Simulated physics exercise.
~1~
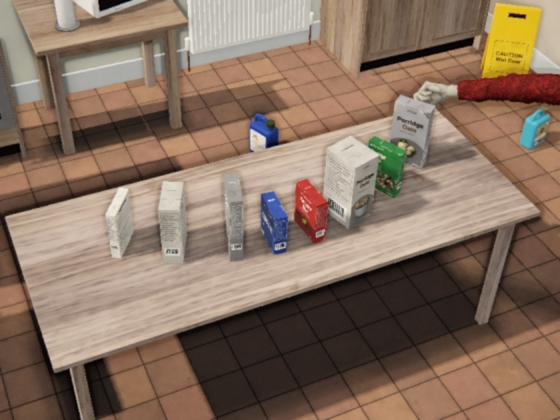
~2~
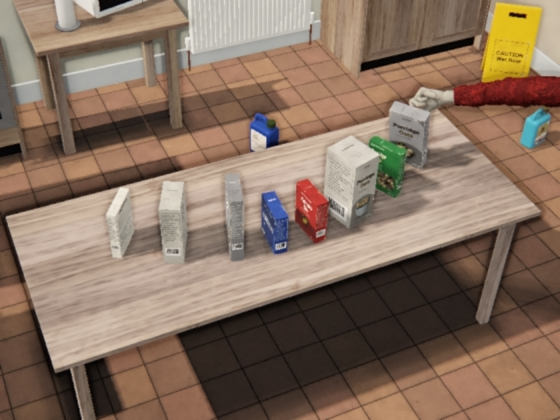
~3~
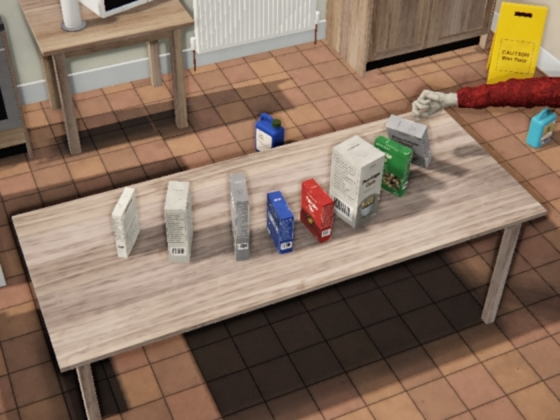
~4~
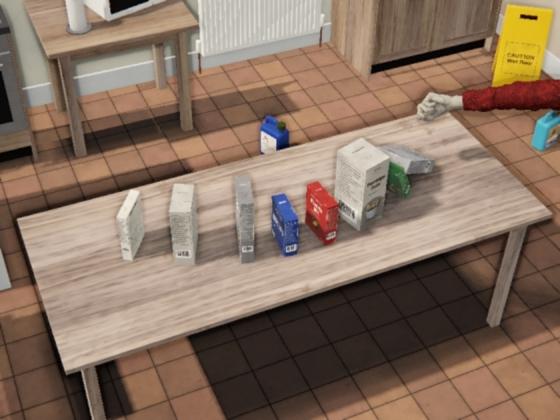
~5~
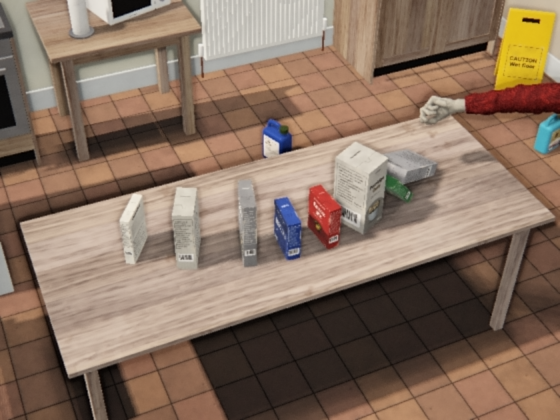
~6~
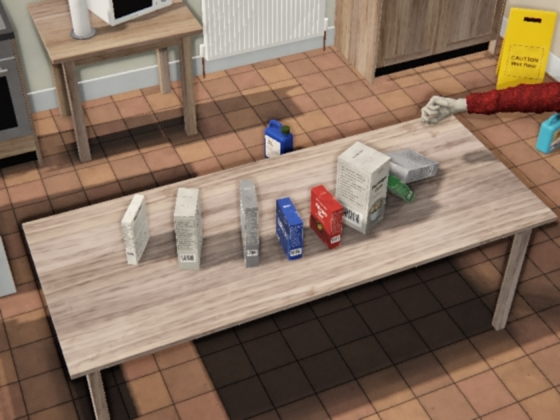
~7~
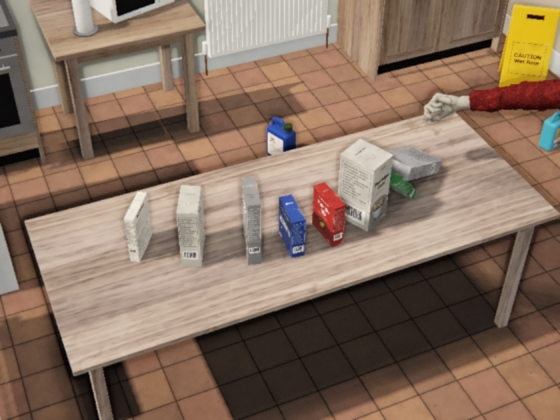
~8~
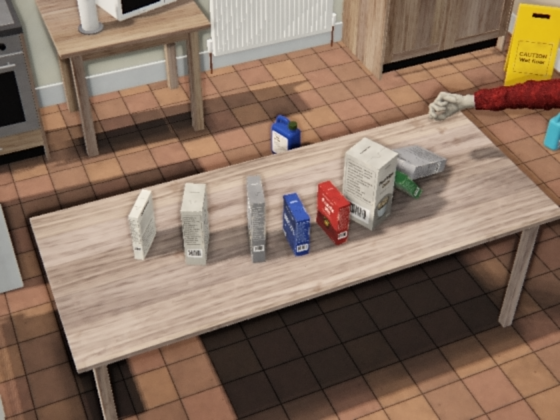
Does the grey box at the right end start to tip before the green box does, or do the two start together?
The grey box starts to tip first, while the green box is still upright. The green box only begins to go over later, as the grey one comes down against it.
